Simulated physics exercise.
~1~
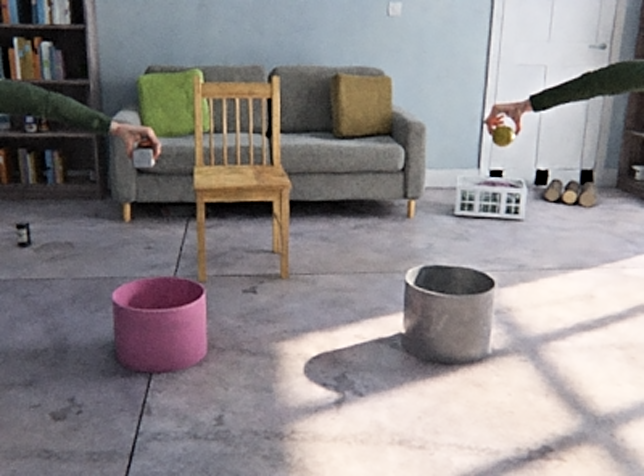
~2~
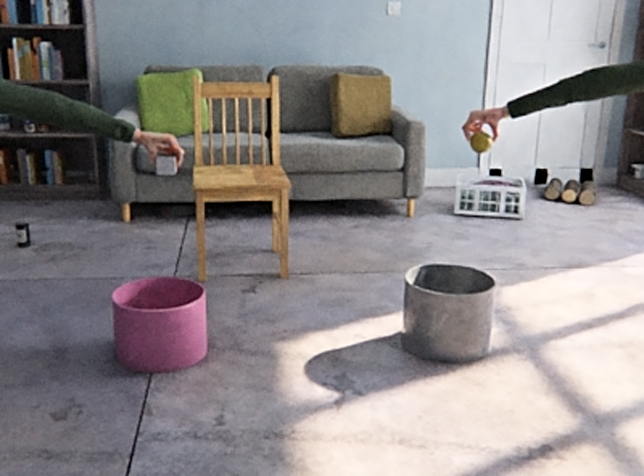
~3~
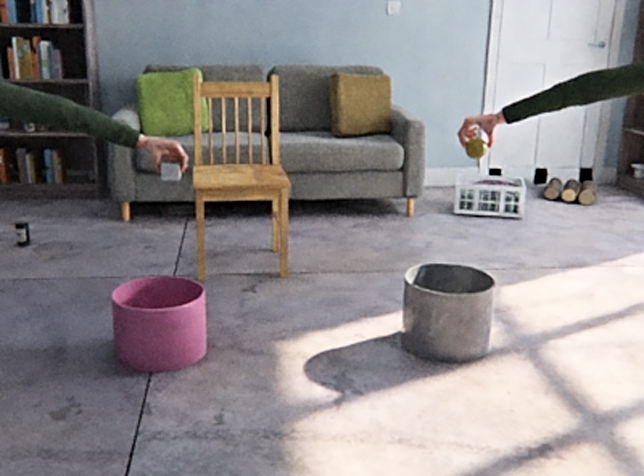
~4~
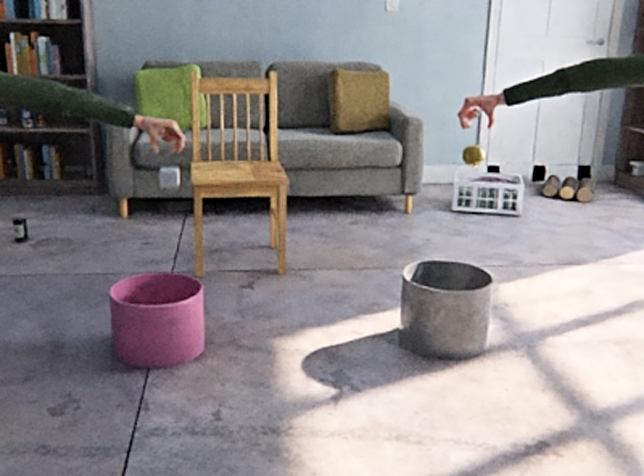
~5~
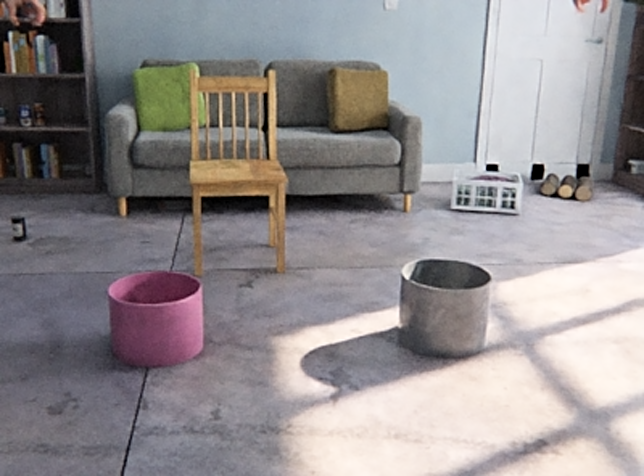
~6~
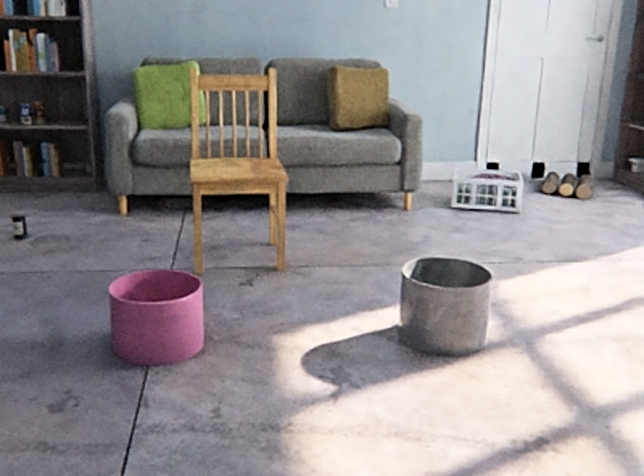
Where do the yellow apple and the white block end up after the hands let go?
Both are caught by the buckets. The yellow apple drops into the grey bucket on the right, and the white block drops into the pink bucket on the left.
The video shows two hands holding a white block and a yellow apple above a pink bucket and a grey bucket in a living room. The hands shift inward, let go and withdraw, and both things drop into the buckets below, ending out of sight.
